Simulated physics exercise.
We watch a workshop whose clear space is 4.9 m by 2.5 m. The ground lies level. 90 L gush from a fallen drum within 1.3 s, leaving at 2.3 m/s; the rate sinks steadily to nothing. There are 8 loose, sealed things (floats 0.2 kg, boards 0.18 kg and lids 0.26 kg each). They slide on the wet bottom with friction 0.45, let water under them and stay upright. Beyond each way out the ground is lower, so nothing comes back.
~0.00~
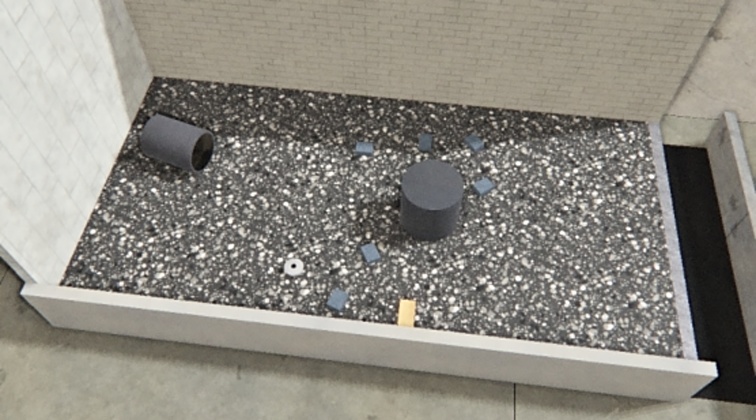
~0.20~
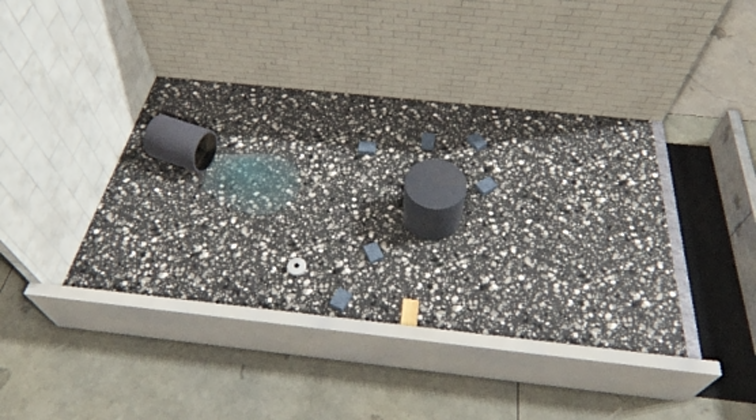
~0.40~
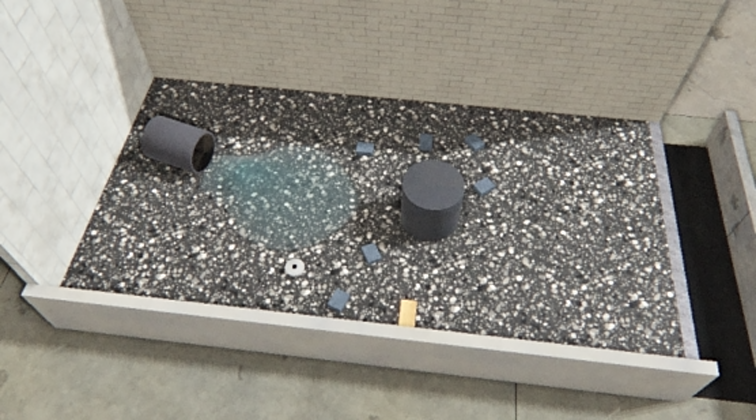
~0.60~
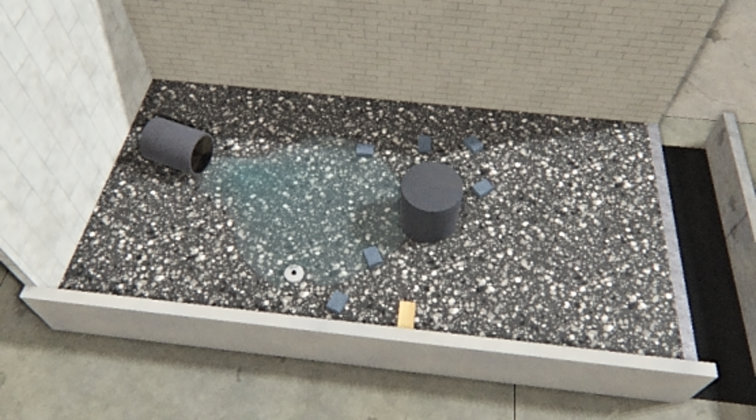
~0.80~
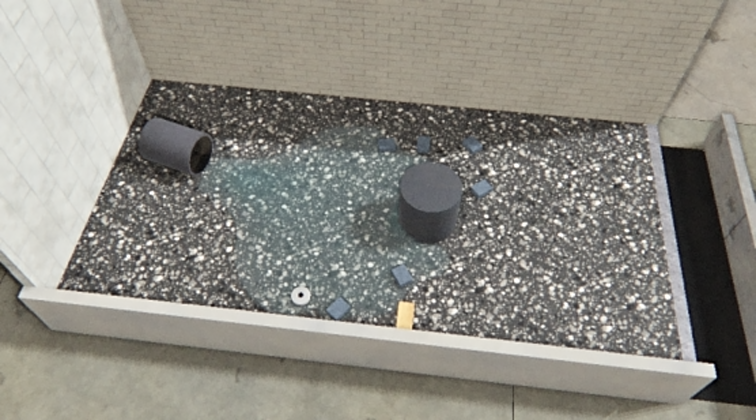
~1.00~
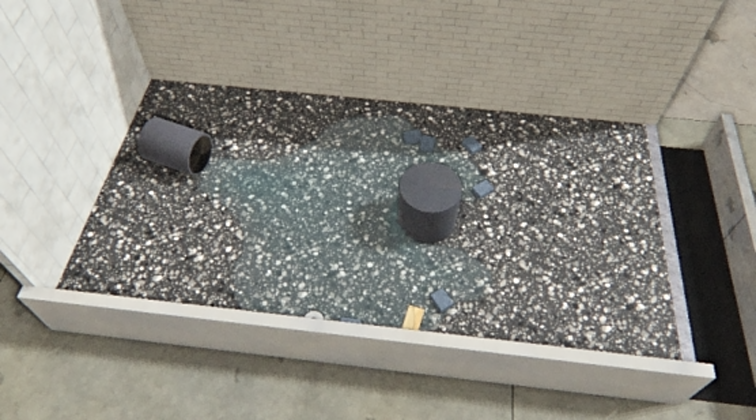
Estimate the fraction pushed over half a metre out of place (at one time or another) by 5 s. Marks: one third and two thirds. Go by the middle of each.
It is at least two thirds.
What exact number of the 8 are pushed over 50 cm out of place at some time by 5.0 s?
That makes 7.
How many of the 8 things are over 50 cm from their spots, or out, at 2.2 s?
I count 7.
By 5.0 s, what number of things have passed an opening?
6 of them.
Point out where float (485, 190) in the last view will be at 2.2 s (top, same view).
Near (535, 206).
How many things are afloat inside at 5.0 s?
0 of them.
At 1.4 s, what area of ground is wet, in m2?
About 4.0 m2.
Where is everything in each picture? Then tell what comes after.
In the first frame, a float at (370, 252) rests on the ground; a float at (364, 147) rests on the ground; water covers 0.0 m2; 0 of 8 have shifted.
In the second frame, a float at (373, 251), on the bottom; a float at (367, 146) rests on the ground; water covers 0.4 m2; 0 of 8 have shifted.
In the third frame, a float at (371, 252) rests on the ground; a float at (365, 147), on the bottom; water covers 1.0 m2; 0 of 8 have shifted.
In the fourth frame, a float at (372, 255), on the bottom; a float at (365, 149), on the bottom; 1.9 m2 under water; 0 of 8 have shifted.
In the fifth frame, a float at (402, 274) rests on the ground, 33 cm from its start; a float at (387, 143), on the bottom, 23 cm from its start; water covers 2.7 m2; 4 of 8 have shifted.
In the sixth frame, a float at (442, 299), on the bottom, 71 cm from its start; a float at (413, 135) rests on the ground, 50 cm from its start; 3.5 m2 under water; 5 of 8 have shifted.
After 1.4 s 4 of 8 are over 50 cm from their spots; 4 afloat.
After 2.2 s 7 of 8 are over 50 cm from their spots; 6 afloat.
After 3.5 s 7 of 8 are over 50 cm from their spots; 2 afloat.
After 5.0 s 7 of 8 are over 50 cm from their spots, and 7 have been at some point; 0 afloat.
